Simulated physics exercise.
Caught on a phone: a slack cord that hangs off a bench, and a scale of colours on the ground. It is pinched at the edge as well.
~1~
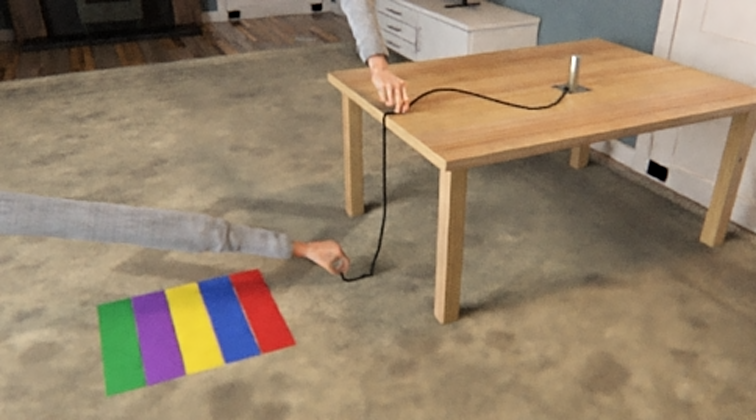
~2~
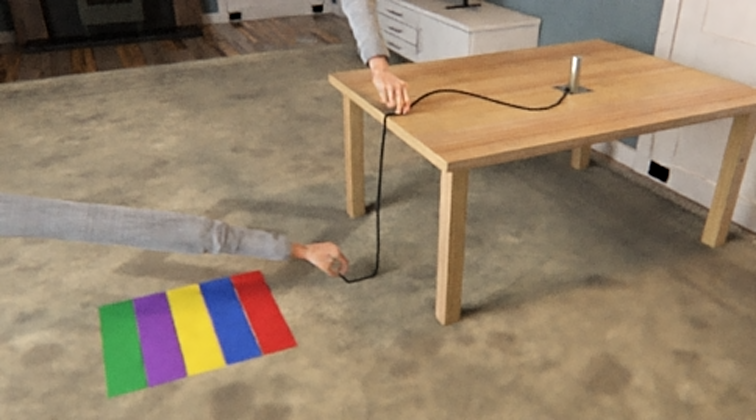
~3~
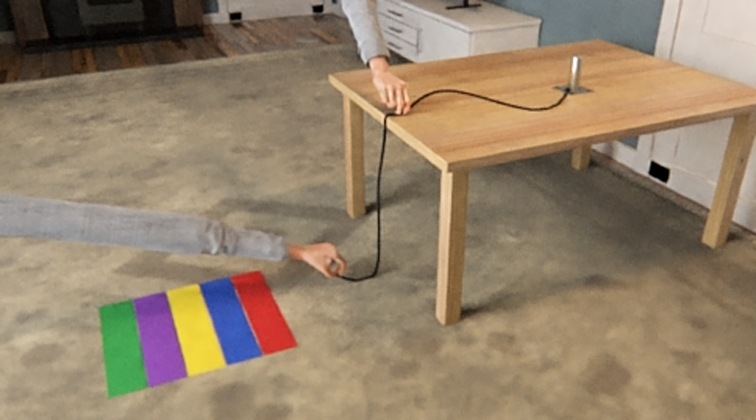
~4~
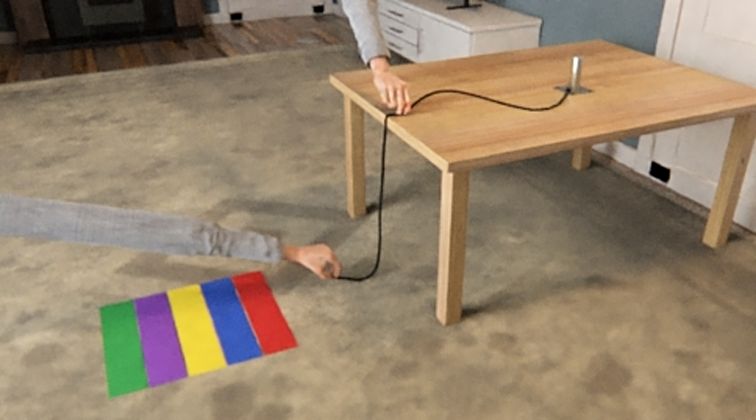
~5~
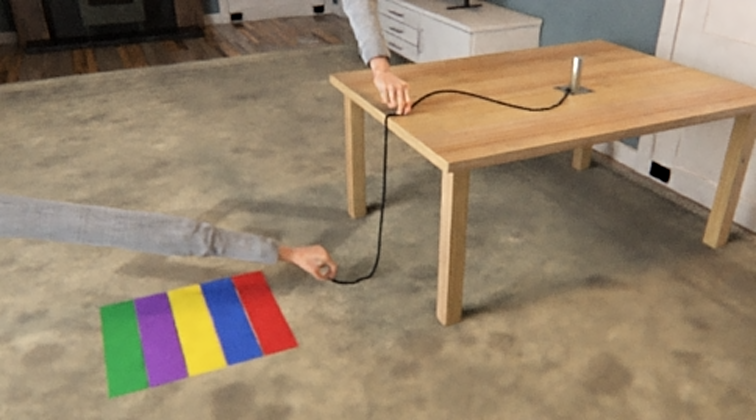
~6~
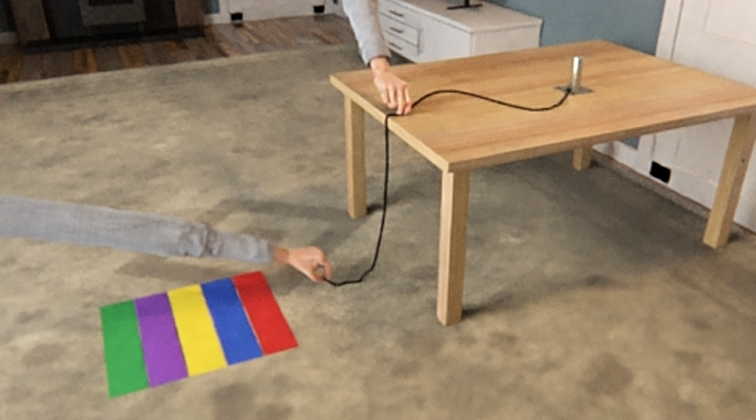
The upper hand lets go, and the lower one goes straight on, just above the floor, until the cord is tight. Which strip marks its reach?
The end stops over the green strip.
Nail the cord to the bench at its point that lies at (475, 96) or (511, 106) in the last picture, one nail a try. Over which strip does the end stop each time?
Try by try: Yellow; purple.
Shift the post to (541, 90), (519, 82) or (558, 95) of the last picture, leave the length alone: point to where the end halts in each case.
About (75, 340), (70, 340) and (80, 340).
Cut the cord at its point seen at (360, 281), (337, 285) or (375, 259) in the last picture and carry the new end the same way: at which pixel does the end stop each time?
Near (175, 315), (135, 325) and (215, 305).
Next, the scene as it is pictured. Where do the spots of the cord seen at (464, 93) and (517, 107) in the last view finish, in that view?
The first at (421, 111), the second at (481, 103).
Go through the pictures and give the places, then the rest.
The first picture shows end (341, 272); red (273, 333); blue (237, 343); yellow (201, 352); purple (163, 363); green (124, 373).
The second picture shows end (340, 274); cord through (561, 101) (500, 103) (435, 92) (396, 114) (379, 187) (378, 255).
The third picture shows end (337, 275).
The fourth picture shows end (332, 276); cord through (562, 101) (501, 103) (436, 92) (397, 114) (382, 188) (379, 256).
The fifth picture shows end (328, 278).
The sixth picture shows end (324, 279); cord through (563, 101) (502, 103) (437, 92) (397, 114) (386, 187) (376, 256).
Soon after, end near (194, 310); over yellow.
After that, end near (147, 322); over purple.
At the stop, end near (116, 329); over green. It gets as far as the green strip.
